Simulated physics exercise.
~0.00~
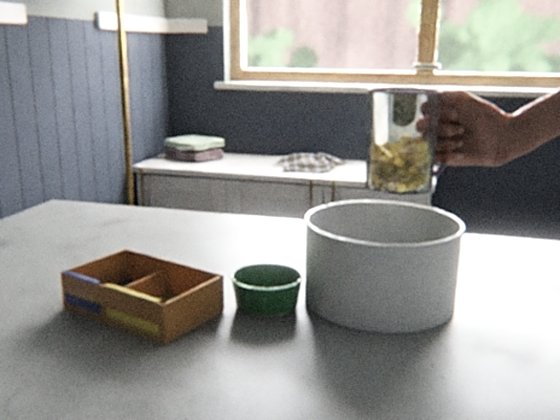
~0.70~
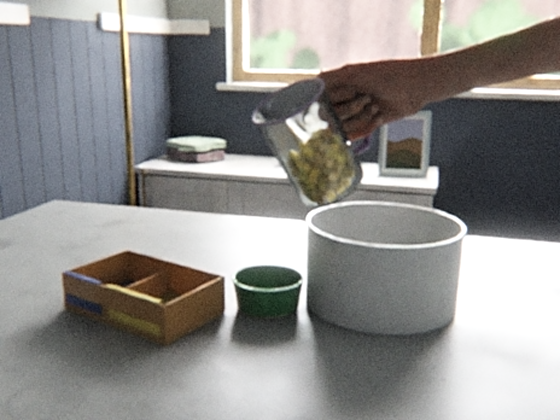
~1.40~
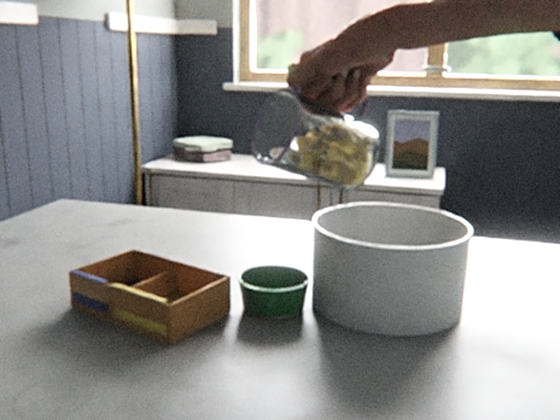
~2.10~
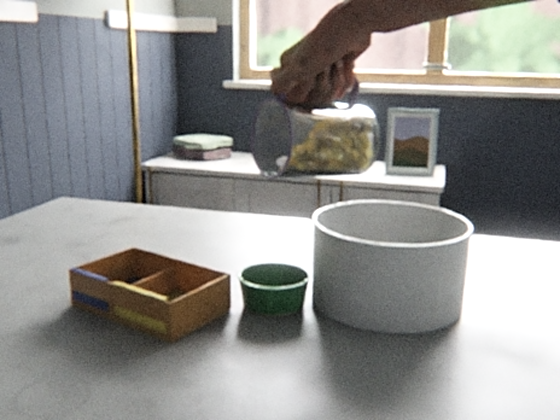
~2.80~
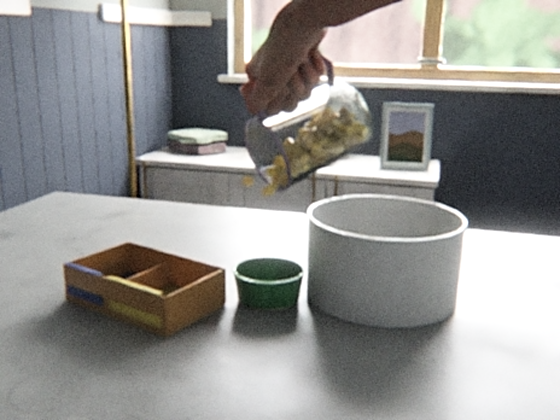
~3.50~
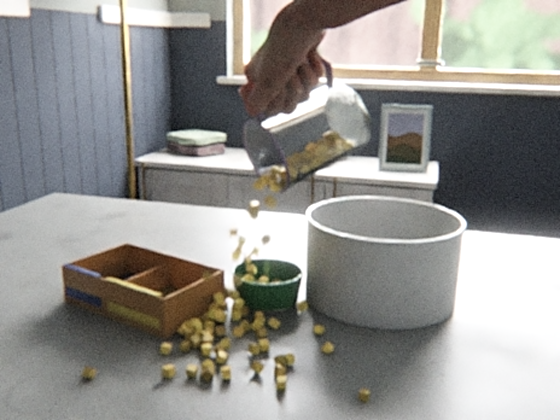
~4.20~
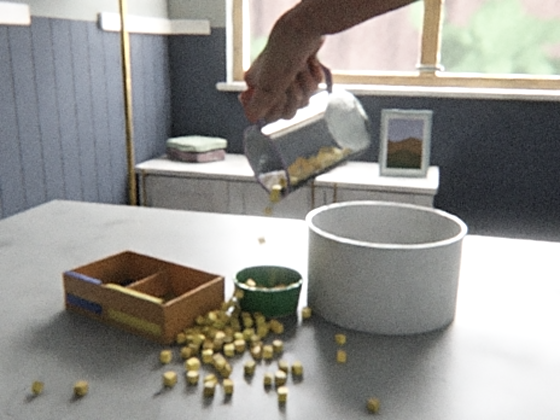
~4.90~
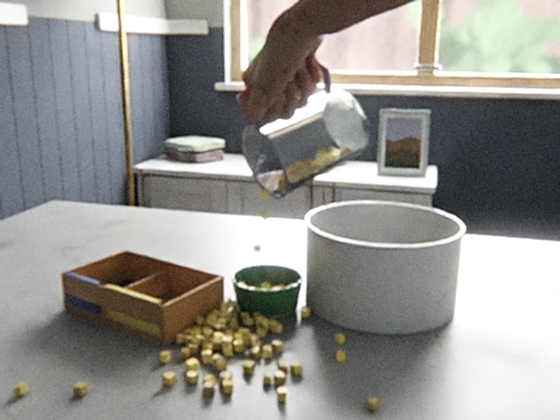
Hand tipping a clear cup of yellow cubes over a small green dish, some landing inside and most scattering across the table.
